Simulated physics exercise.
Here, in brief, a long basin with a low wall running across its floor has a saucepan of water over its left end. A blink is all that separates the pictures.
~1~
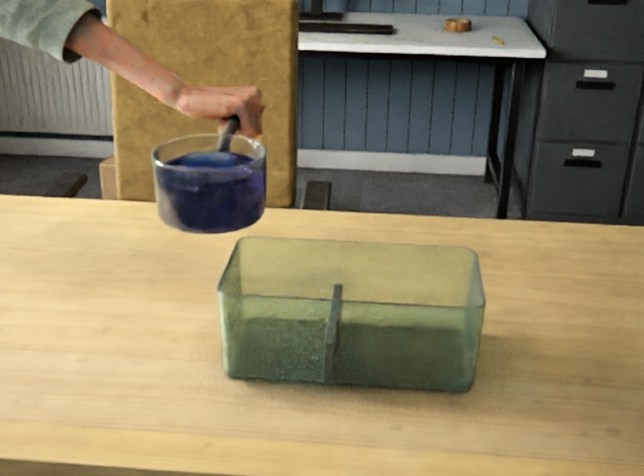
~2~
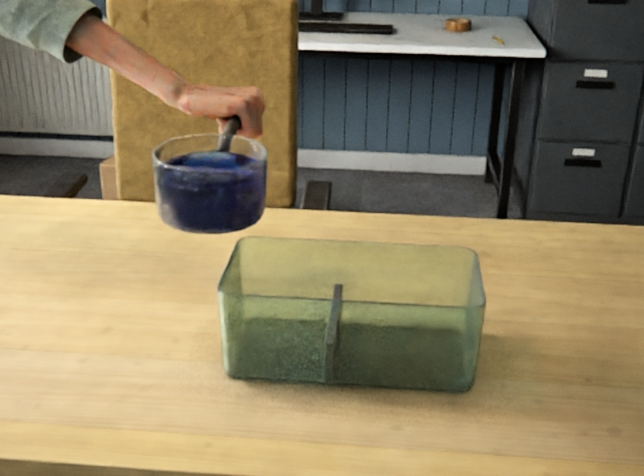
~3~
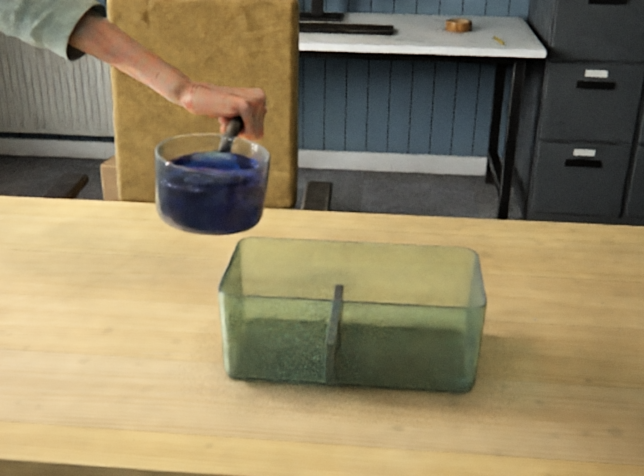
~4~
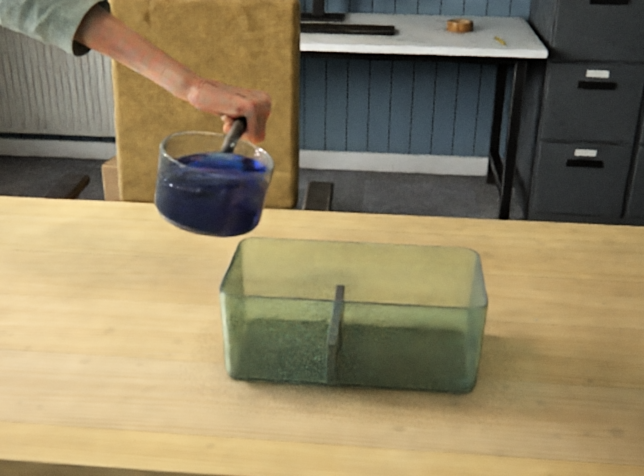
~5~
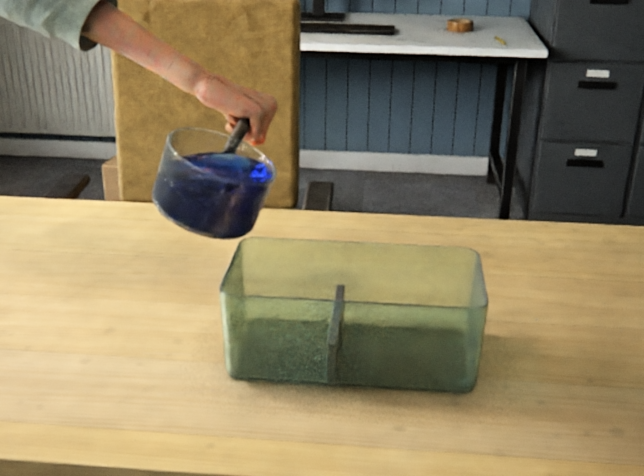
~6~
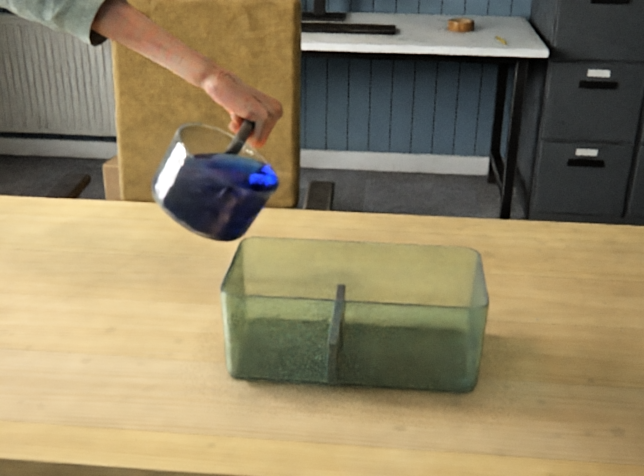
A glass saucepan of blue water, held by a hand above the left end of a long green basin with a low dividing wall, tilted slowly, then more steeply, to the right.
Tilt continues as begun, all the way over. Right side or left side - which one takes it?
I expect the left chamber to win.
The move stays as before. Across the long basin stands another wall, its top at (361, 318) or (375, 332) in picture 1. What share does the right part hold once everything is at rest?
In order, near 5 and 20 in a hundred.
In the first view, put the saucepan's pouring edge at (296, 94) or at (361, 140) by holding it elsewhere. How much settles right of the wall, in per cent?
First try 80 %, second try 95 %.
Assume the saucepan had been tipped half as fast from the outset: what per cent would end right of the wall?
Roughly 15 in a hundred.
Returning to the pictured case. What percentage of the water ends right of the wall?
Close to 0 in a hundred.
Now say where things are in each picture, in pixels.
In the first picture, it leans 0°; its right rim is at (265, 156); the water meets the walls at (159, 165) and (264, 169); the long basin's rim runs from (228, 264) to (480, 278); the wall's top is at (334, 312).
In the second picture, it leans 1°; its right rim is at (266, 157); the water meets the walls at (160, 165) and (264, 170).
In the third picture, it leans 6°; its right rim is at (268, 162); the water meets the walls at (161, 165) and (266, 171).
In the fourth picture, it leans 12°; its right rim is at (272, 169); the water meets the walls at (164, 165) and (269, 172).
In the fifth picture, it leans 21°; its right rim is at (274, 178); the water meets the walls at (163, 167) and (273, 175).
In the sixth picture, it leans 31°; its right rim is at (276, 188); the water meets the walls at (161, 166) and (272, 178); 1 per cent is over the edge.
A moment on, the tilt is 90° and 41 per cent is still to pour, 26 is left of the wall and 0 right of it.
Next, the tilt is 99° and 11 per cent is still to pour, 80 is left of the wall and 1 right of it.
Then the tilt is 99° and 3 per cent is still to pour, 92 is left of the wall and 2 right of it.
Later the tilt is 99° and 1 per cent is still to pour, 95 is left of the wall and 2 right of it.
At rest 96 per cent lies left of the wall, 2 right of it and 2 outside.
